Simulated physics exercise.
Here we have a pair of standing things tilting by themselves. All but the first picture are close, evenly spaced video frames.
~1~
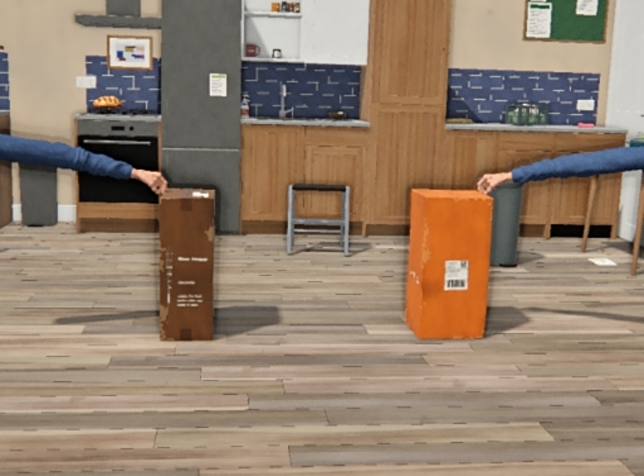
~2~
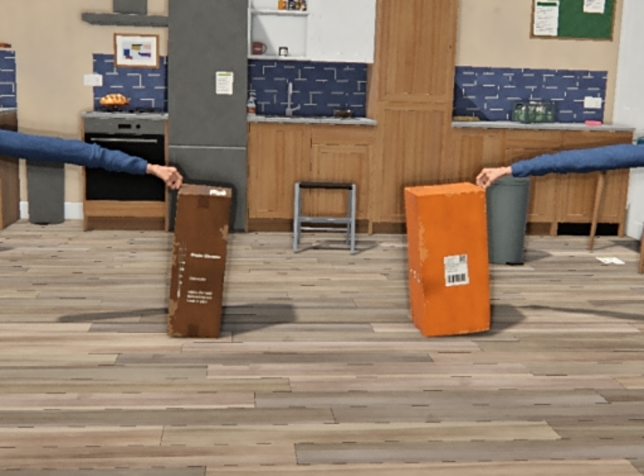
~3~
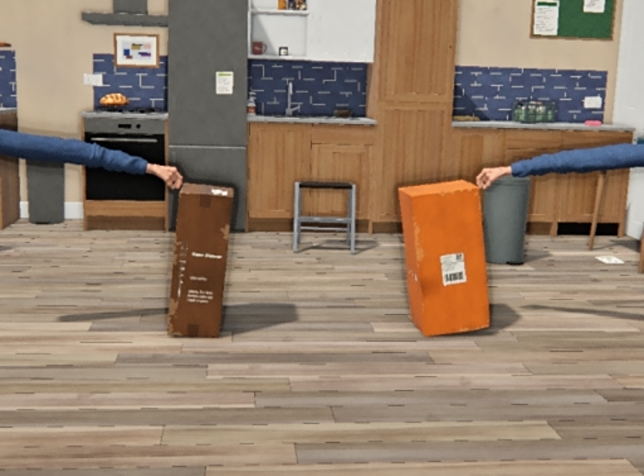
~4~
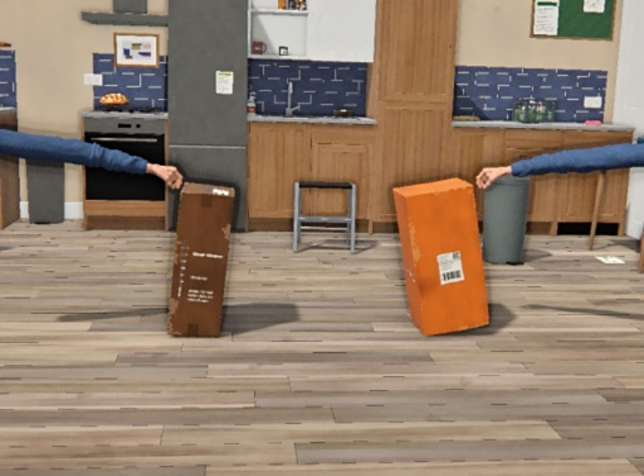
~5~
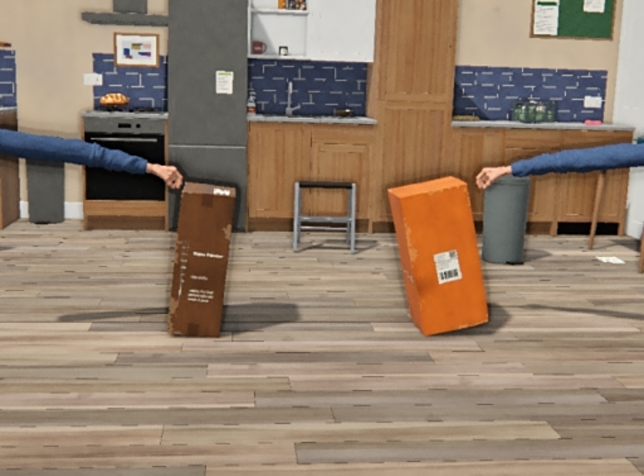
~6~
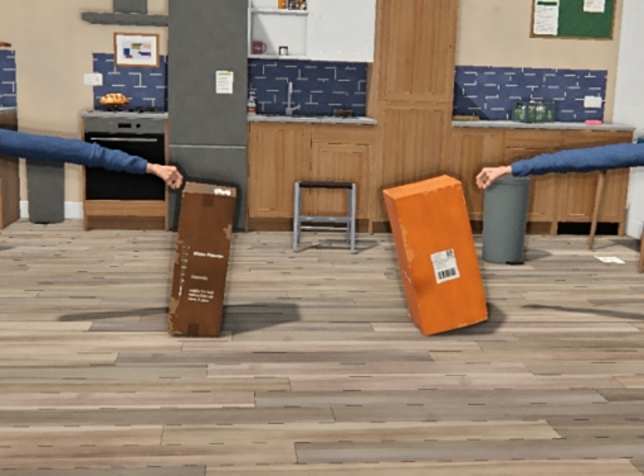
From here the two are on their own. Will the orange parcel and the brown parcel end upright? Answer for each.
In the end the orange parcel topples, the brown parcel settles on its feet.
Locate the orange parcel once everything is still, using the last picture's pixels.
Around (348, 296).
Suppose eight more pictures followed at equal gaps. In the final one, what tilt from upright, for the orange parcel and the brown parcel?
It would show 30° and 4°.
Then, 0.18 s on from there, orange parcel 32° off upright near (412, 253); brown parcel 3° off upright near (198, 260).
Then, 0.36 s on from there, orange parcel 54° off upright near (384, 262); brown parcel 4° off upright near (190, 259).
Then, 0.50 s on from there, orange parcel on its side near (355, 288); brown parcel upright near (194, 260).
In the end, the orange parcel falls over, near (348, 296); the brown parcel rocks back upright, near (195, 261).
